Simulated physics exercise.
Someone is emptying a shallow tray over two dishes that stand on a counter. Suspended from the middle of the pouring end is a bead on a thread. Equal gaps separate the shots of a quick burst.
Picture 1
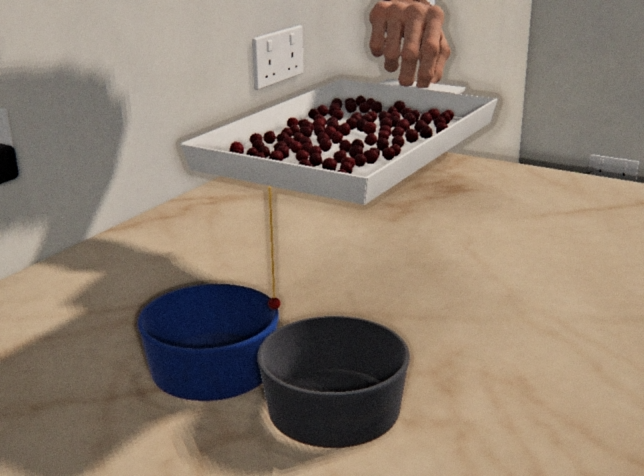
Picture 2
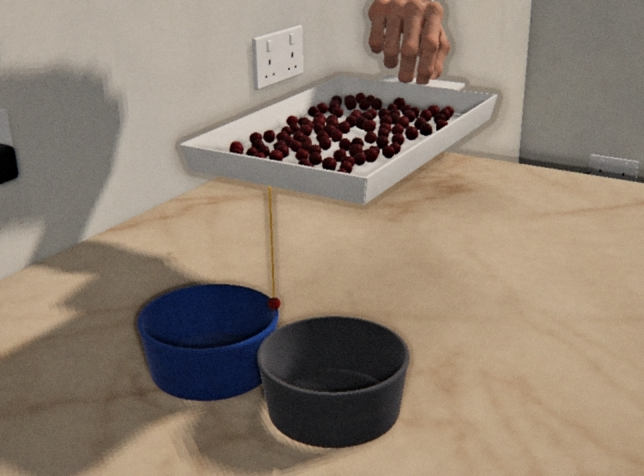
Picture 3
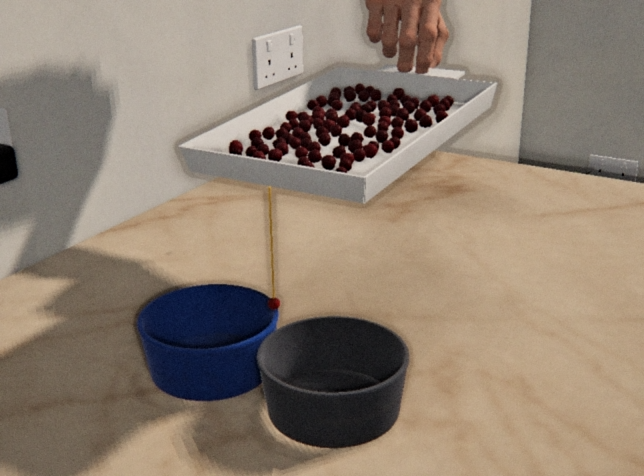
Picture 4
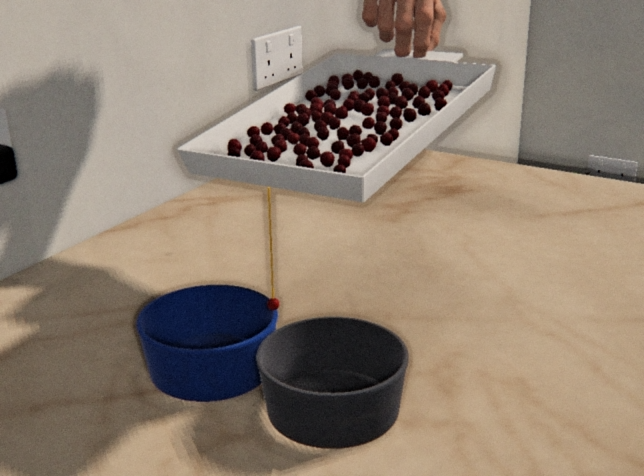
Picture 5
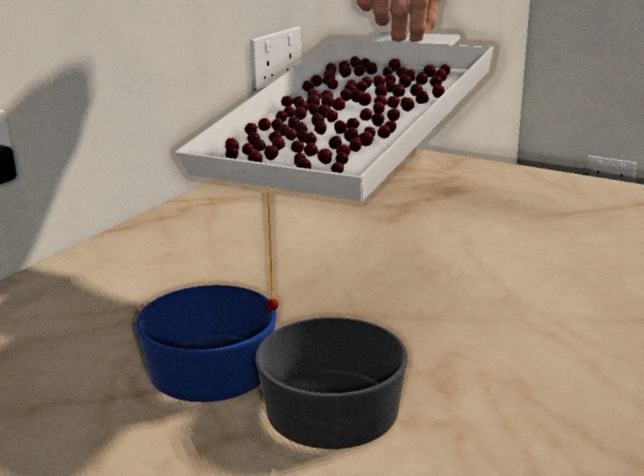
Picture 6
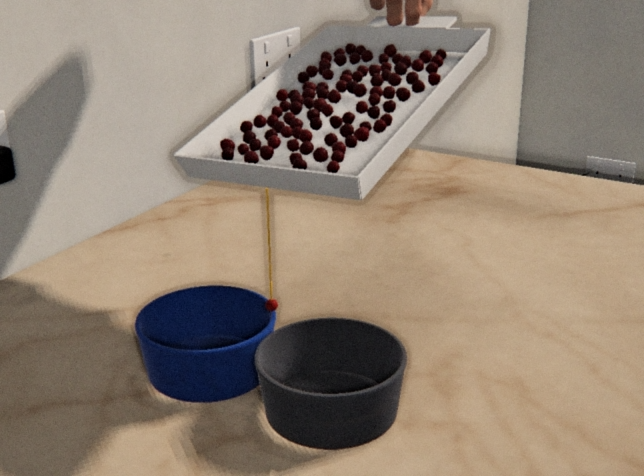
A hand at the top grips the far end of a shallow white tray of dark red dried cherries, seen from slightly above over a pale brown marbled counter against a light wall with a socket. Below are a blue dish on the left and a dark grey one on the right, with a red bead hanging on a thread. The hand steadily raises the far end, the near end dips slightly toward its left corner, and the camera stays almost still.
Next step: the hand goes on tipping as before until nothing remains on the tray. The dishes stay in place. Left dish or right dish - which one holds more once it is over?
The fuller one at the end is the dish on the left, no doubt.
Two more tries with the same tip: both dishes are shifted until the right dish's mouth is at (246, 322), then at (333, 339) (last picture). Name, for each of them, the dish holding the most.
For the first position it is the one at right; for the second, the one at left.
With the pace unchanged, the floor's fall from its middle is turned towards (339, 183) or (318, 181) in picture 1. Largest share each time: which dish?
The rightmost dish, then the rightmost dish.
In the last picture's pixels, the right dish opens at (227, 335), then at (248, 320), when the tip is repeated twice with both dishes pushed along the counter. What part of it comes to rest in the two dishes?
In turn about 80 and about 40 percent.
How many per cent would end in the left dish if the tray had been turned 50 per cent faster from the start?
Roughly 70 %.
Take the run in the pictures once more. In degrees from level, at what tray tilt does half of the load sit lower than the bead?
Angle: Approx. 110 degrees.
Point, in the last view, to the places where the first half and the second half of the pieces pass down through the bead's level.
At (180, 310) for the first part, then at (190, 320) for the others.
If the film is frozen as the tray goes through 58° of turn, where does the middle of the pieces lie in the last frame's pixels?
Roughly (244, 136).
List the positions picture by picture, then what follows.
In the first picture, corners of the pouring end (188, 143) and (364, 175), level; middle of the load (344, 130), dried cherries; left dish (166, 367); right dish (294, 411); bead on its thread (274, 303).
In the second picture, corners of the pouring end (188, 144) and (364, 175), level; middle of the load (344, 128).
In the third picture, corners of the pouring end (187, 145) and (363, 174), tipped barely, lowest at the left corner; middle of the load (343, 122).
In the fourth picture, corners of the pouring end (185, 147) and (361, 174), tipped a little, lowest at the left corner; middle of the load (341, 113).
In the fifth picture, corners of the pouring end (183, 150) and (358, 173), tipped a little, lowest at the left corner; middle of the load (339, 104).
In the sixth picture, corners of the pouring end (181, 153) and (356, 173), tipped clearly, lowest at the left corner; middle of the load (334, 97); left dish (164, 369); right dish (292, 413).
Just after the last frame, tray tipped steeply; almost all on the tray; just a few in the air.
A moment on, tray tipped right over; almost all on the tray; about a tenth in the left dish; just a few outside both; just a few in the air.
Further on, tray tipped past a quarter turn; just a few in the right dish; roughly two thirds in the left dish; roughly a quarter outside both.
When it is over, tray tipped past a quarter turn; just a few in the right dish; roughly two thirds in the left dish; roughly a quarter outside both.
